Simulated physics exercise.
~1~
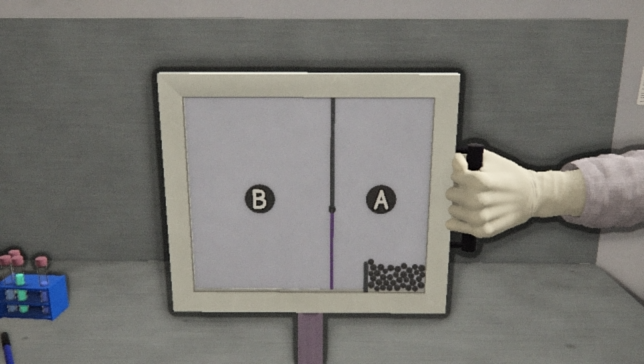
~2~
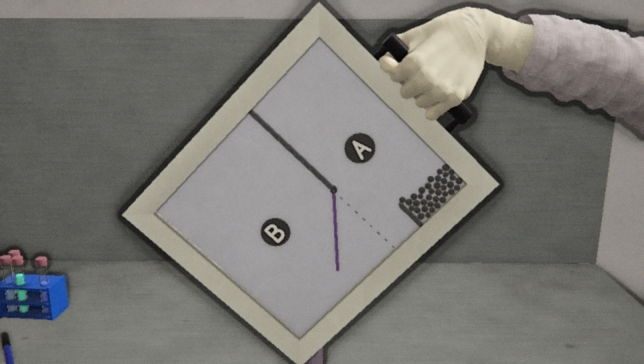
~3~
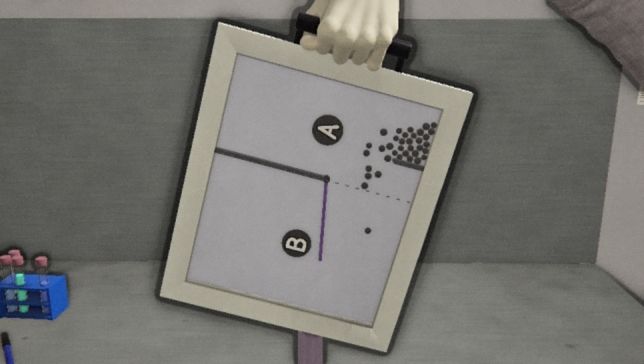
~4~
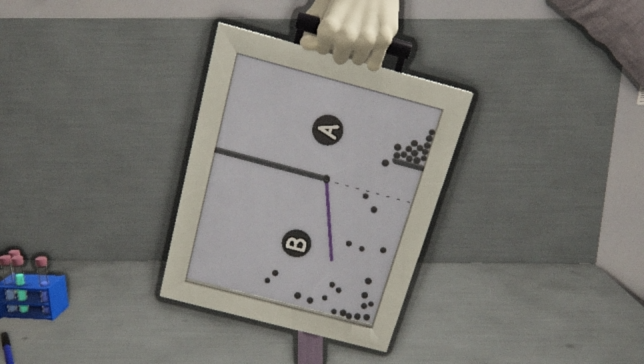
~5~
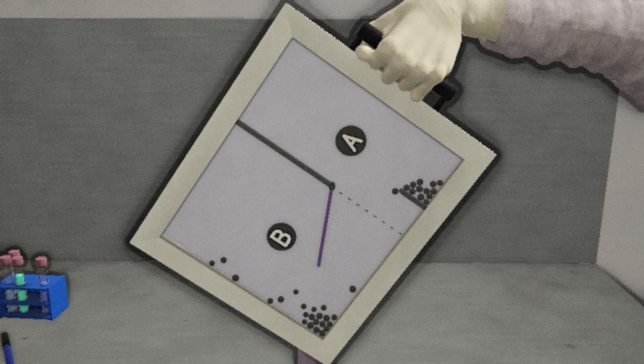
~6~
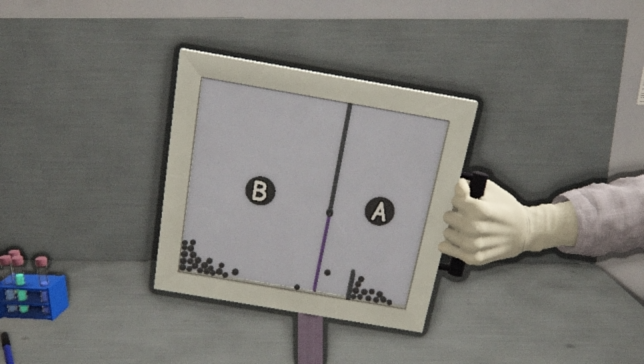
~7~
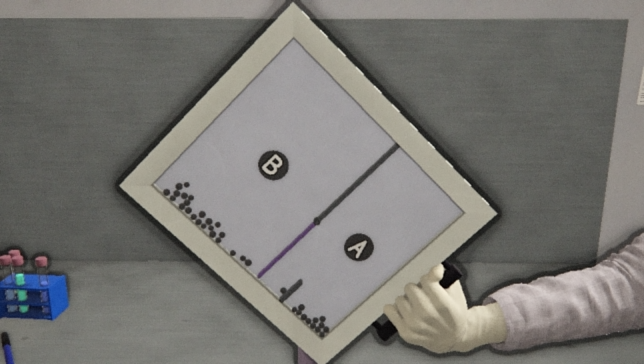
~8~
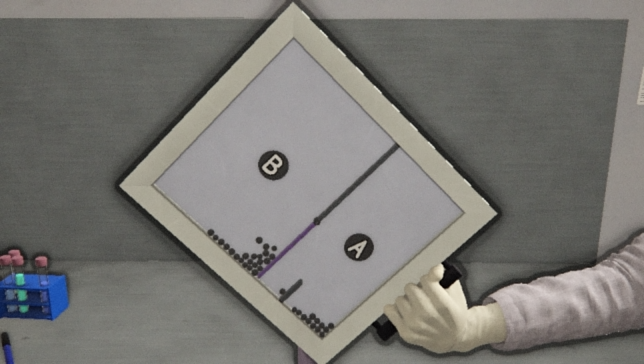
At first, a flat, square case with a clear window stands nearly upright, its dark beads heaped at the bottom of side A, while a gloved hand grips the handle on the right. The hand turns the case anticlockwise until the handle is on top, and the purple flap hangs open. Beads spill past it into side B, though some stay caught in A's corner. The hand then swings the case back clockwise, well past its starting position, and the flap closes. Finally the case rests tilted, with most beads piled against the flap in B and a smaller group in A.
